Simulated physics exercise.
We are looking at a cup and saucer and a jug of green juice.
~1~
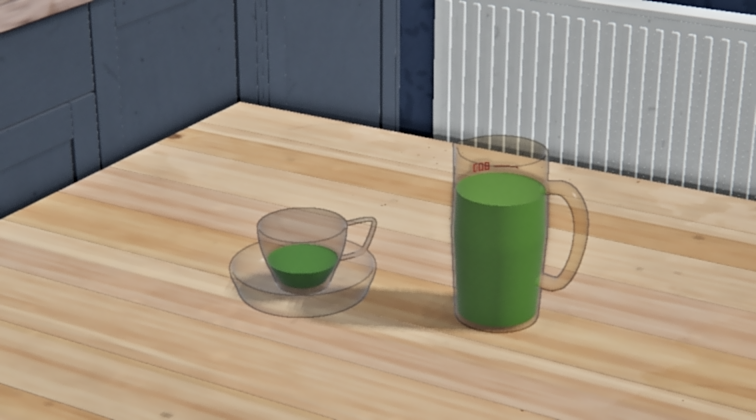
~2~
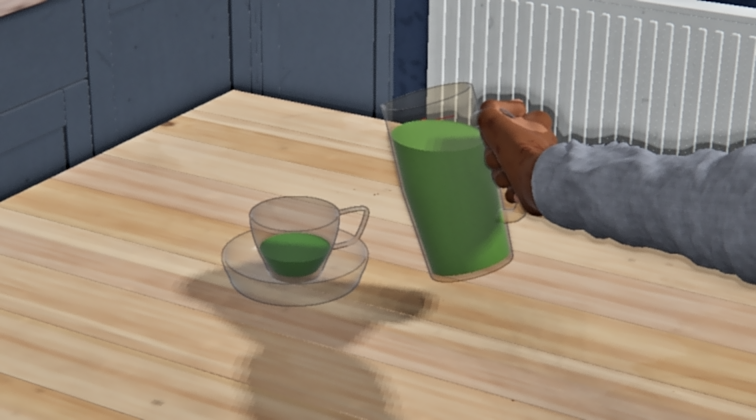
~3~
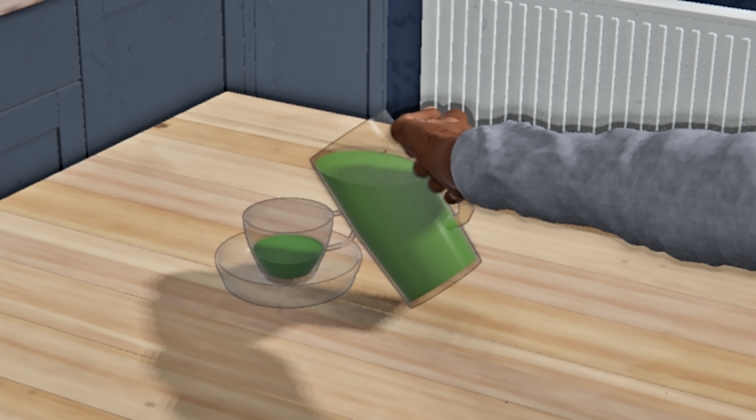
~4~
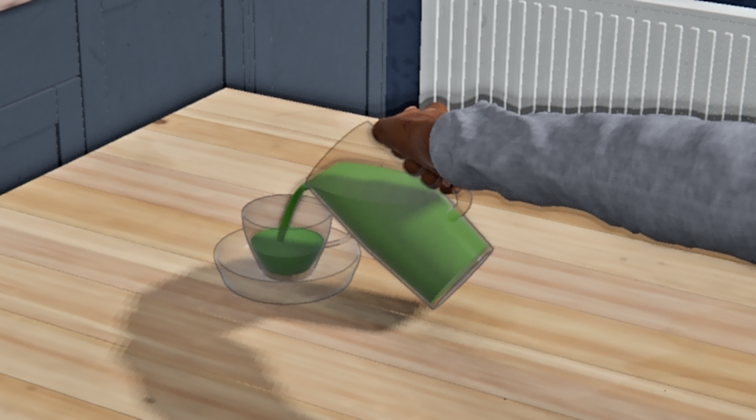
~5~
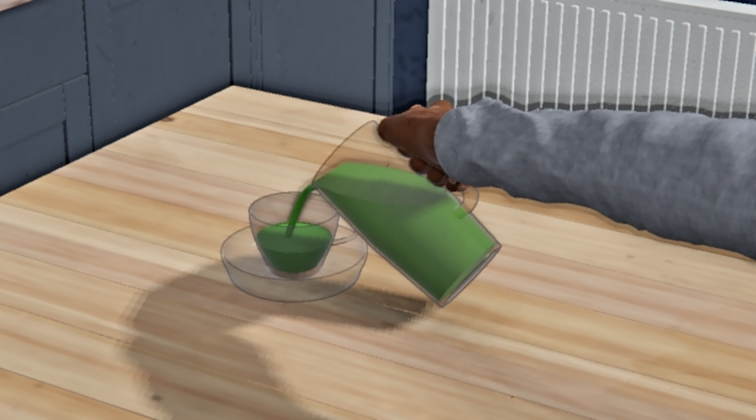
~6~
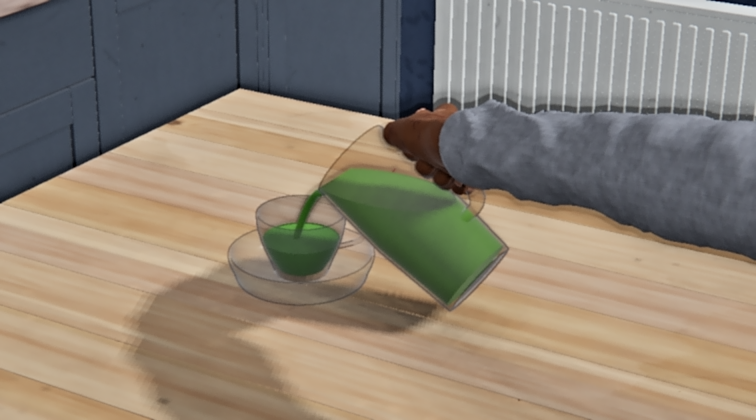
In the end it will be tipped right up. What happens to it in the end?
In the end it overflows both cup and saucer.
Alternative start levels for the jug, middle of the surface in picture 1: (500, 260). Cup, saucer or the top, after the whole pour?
Result: Overflow into saucer only.
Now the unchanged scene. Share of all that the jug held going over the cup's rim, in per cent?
70 %, more or less.
Shortly, the cup is full to the brim; the saucer is wet, with room to spare.
Then, the cup is full to the brim; the saucer is full and running over.
At the finish, the cup is full to the brim; the saucer is full and running over.
